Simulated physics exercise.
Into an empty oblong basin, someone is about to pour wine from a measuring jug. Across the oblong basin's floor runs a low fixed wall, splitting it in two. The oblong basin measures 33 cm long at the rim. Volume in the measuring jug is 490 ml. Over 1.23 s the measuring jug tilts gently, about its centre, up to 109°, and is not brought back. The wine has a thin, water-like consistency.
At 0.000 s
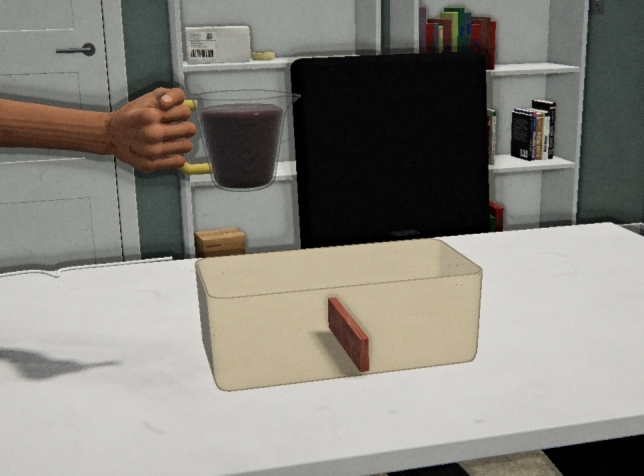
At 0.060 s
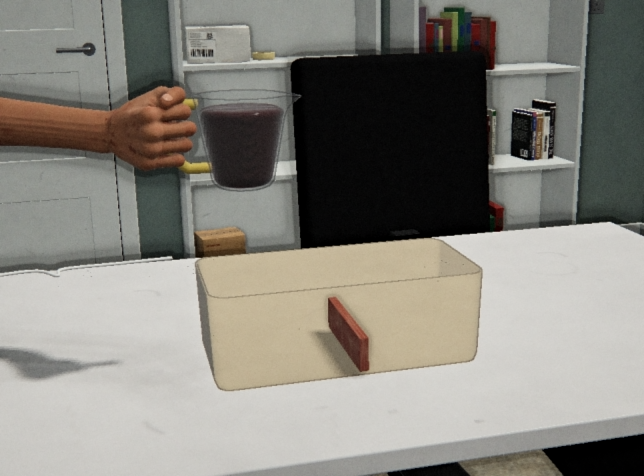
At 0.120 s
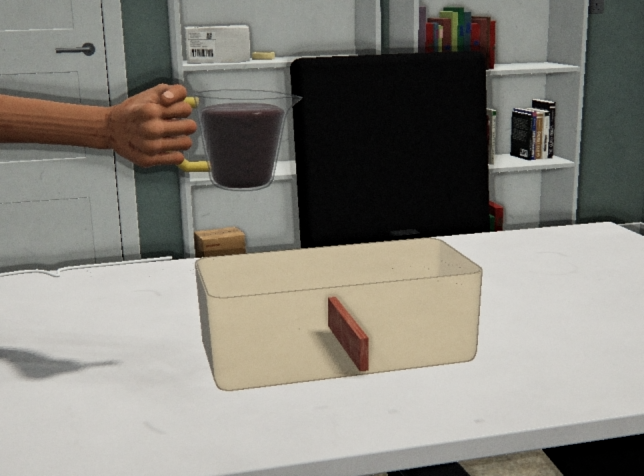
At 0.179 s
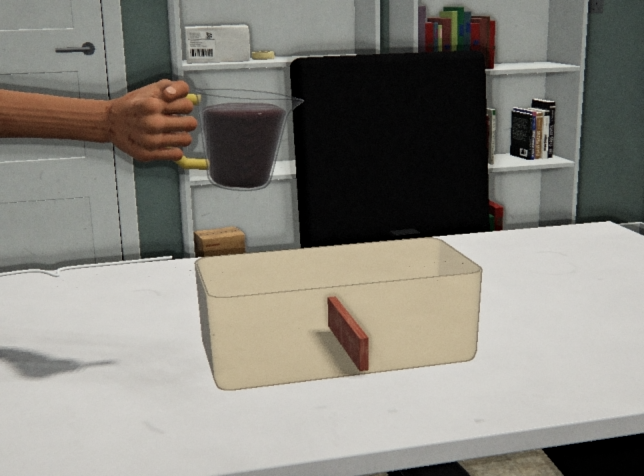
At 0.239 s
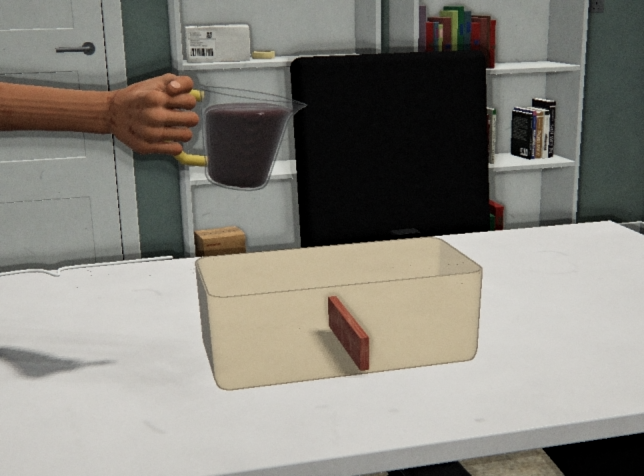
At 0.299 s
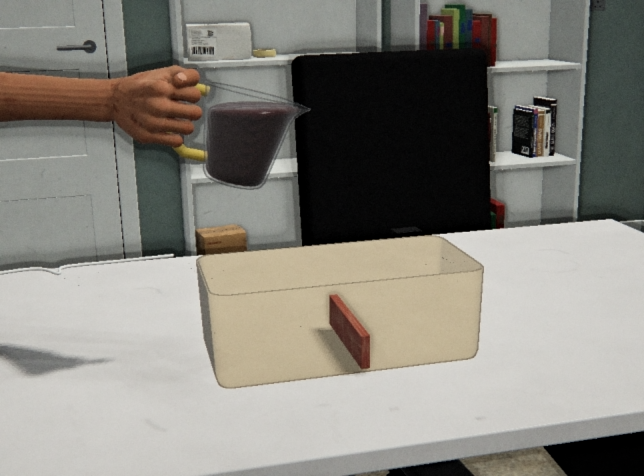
A hand slowly tilts a jug of dark wine rightward above an empty oblong basin.
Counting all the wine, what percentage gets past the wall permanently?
The share past the wall is about 70 per cent.
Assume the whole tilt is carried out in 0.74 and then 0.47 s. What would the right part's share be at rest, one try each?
Try 1: Approx. 55 %; try 2: Approx. 35 %.
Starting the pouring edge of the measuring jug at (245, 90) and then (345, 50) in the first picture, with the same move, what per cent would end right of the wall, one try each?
Respectively 5 and 90 %.
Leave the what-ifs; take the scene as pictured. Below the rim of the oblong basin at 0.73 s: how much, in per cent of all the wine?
I'd put it near 14 percent.
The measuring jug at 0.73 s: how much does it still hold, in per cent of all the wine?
I reckon about 64 in a hundred is still held.
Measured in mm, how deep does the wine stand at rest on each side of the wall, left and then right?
Some 6 mm on the left and some 16 mm on the right.
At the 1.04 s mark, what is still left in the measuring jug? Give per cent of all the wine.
Around 10 in a hundred.
Then, 0.73 s in, the tilt is 70° and 64 per cent is still to pour, 0 is left of the wall and 13 right of it.
Then, 1.04 s in, the tilt is 103° and 9 per cent is still to pour, 12 is left of the wall and 64 right of it.
Then, 1.37 s in, the tilt is 109° and 0 per cent is still to pour, 29 is left of the wall and 70 right of it.
Then, 1.73 s in, the tilt is 109° and 0 per cent is still to pour, 29 is left of the wall and 70 right of it.
Finally, 29 per cent lies left of the wall, 70 right of it and 1 outside.
